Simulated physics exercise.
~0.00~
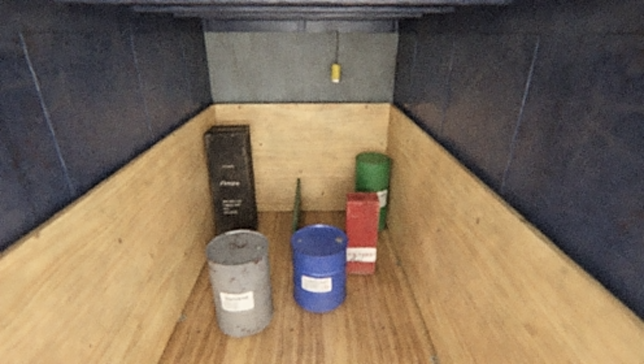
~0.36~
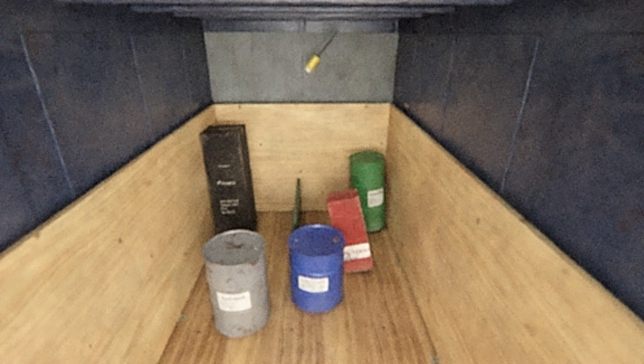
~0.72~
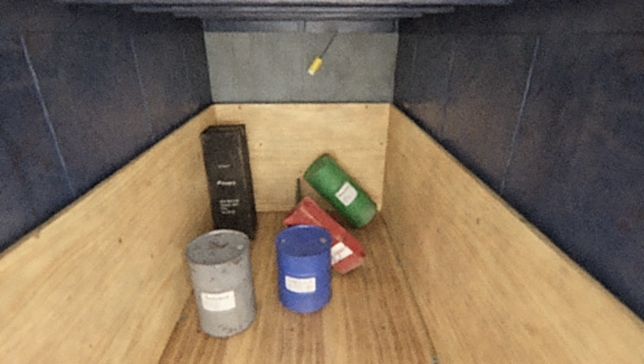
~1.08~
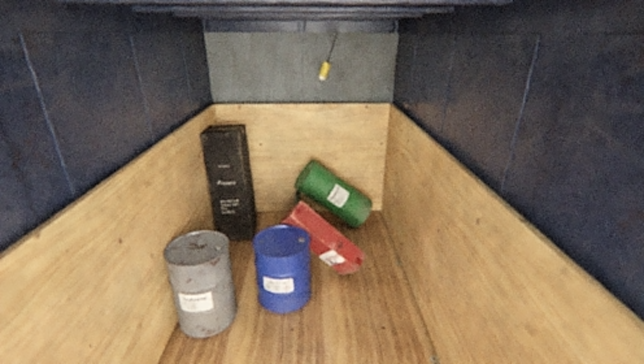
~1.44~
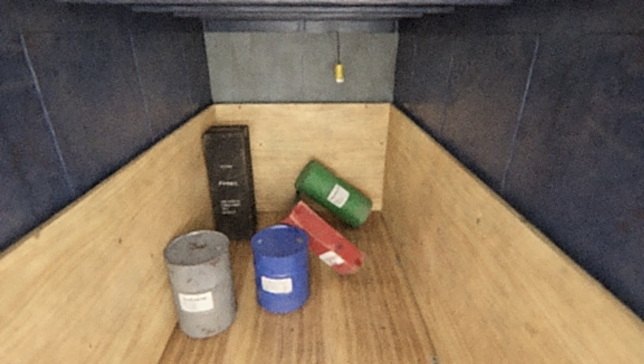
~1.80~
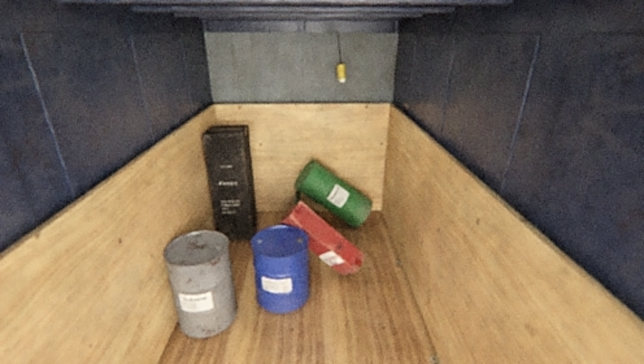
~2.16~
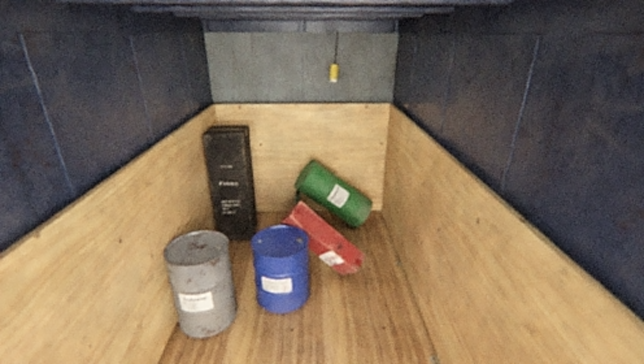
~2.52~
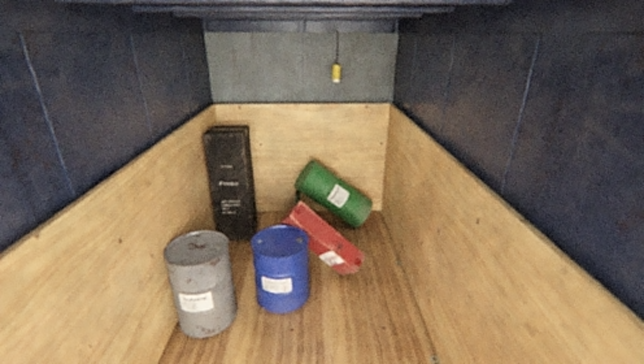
In a van's load bay, the drums and red box shift left, two ending tilted.
